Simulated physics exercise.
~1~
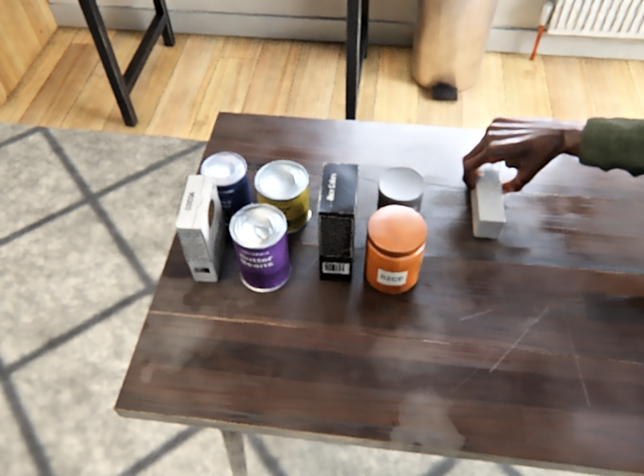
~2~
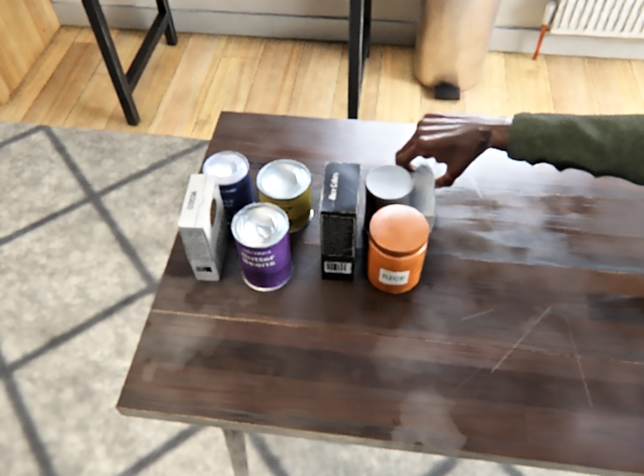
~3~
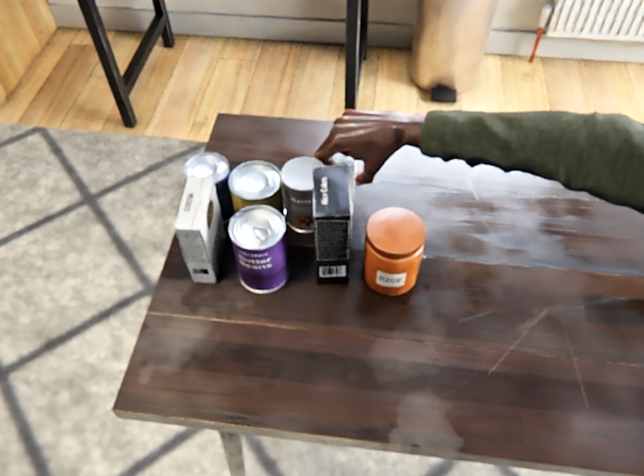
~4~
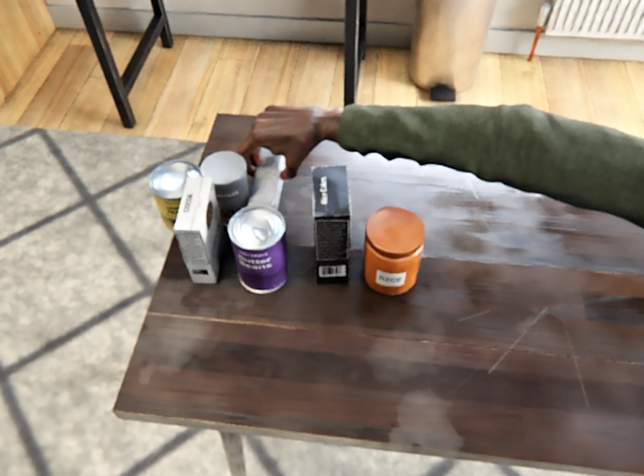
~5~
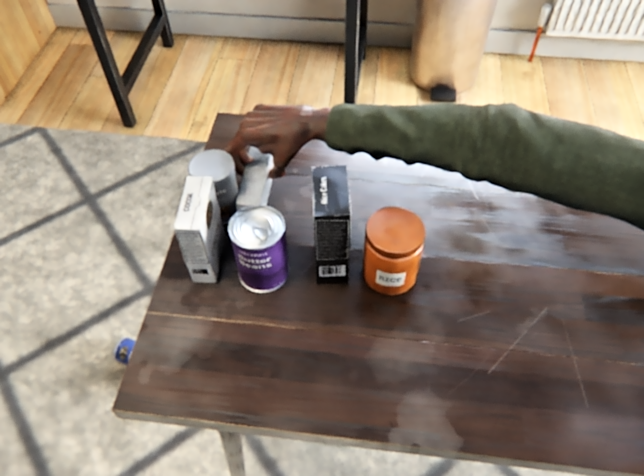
A hand sliding a small block left along a tabletop, pushing a grey tin and knocking yellow and blue tins off the end.
